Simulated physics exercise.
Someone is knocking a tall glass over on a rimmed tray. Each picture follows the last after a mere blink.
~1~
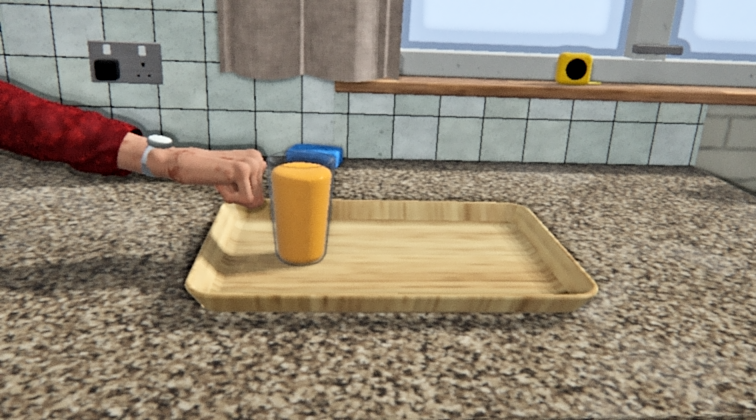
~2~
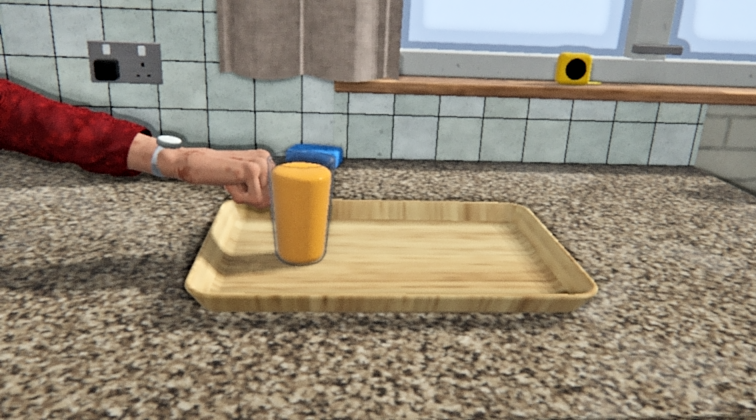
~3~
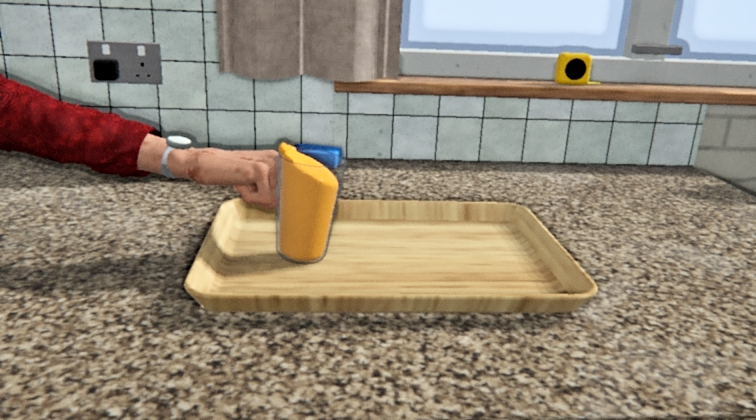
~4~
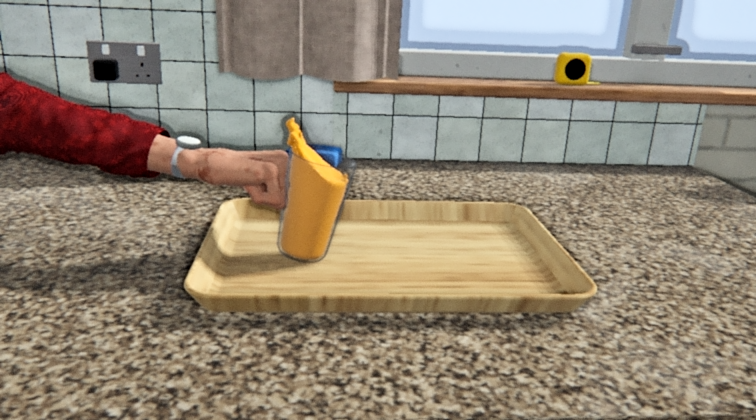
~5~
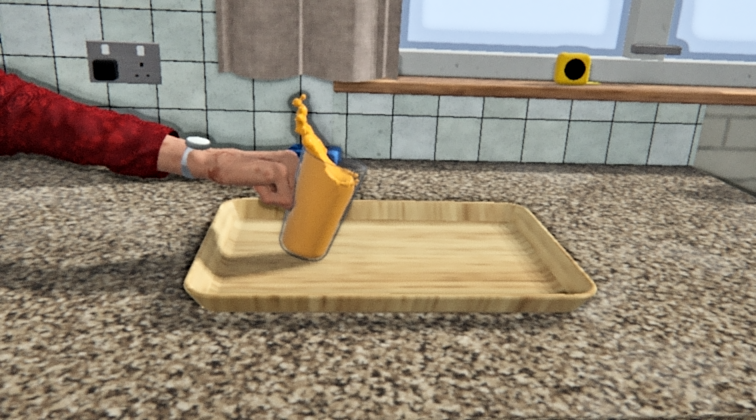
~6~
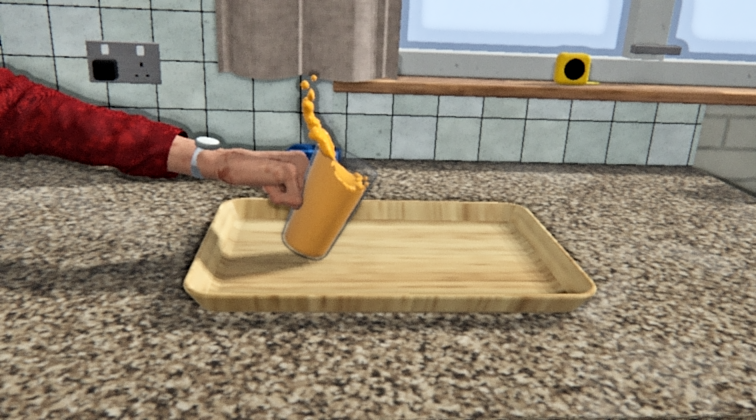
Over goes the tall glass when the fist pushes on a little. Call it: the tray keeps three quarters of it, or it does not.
The tray does not keep three quarters.
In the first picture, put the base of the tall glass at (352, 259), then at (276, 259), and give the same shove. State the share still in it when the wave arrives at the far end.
About 65 per cent, then about 45 per cent.
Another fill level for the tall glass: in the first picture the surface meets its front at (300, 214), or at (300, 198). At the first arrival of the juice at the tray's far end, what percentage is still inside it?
It holds around 60 in a hundred the first time and around 55 in a hundred the second.
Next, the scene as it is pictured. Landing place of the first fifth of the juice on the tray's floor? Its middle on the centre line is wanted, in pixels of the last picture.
(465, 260).
A moment on, the tall glass lies on its side and 87 per cent is in the glass, 1 on the tray and 12 above or beyond its rim.
Next, the tall glass lies on its side and 44 per cent is in the glass, 48 on the tray and 8 above or beyond its rim.
Then the tall glass lies on its side and 25 per cent is in the glass, 48 on the tray and 27 above or beyond its rim.
Later the tall glass lies on its side and 13 per cent is in the glass, 51 on the tray and 36 above or beyond its rim.
In the end 64 per cent is held by tray and glass, 36 is off the tray.
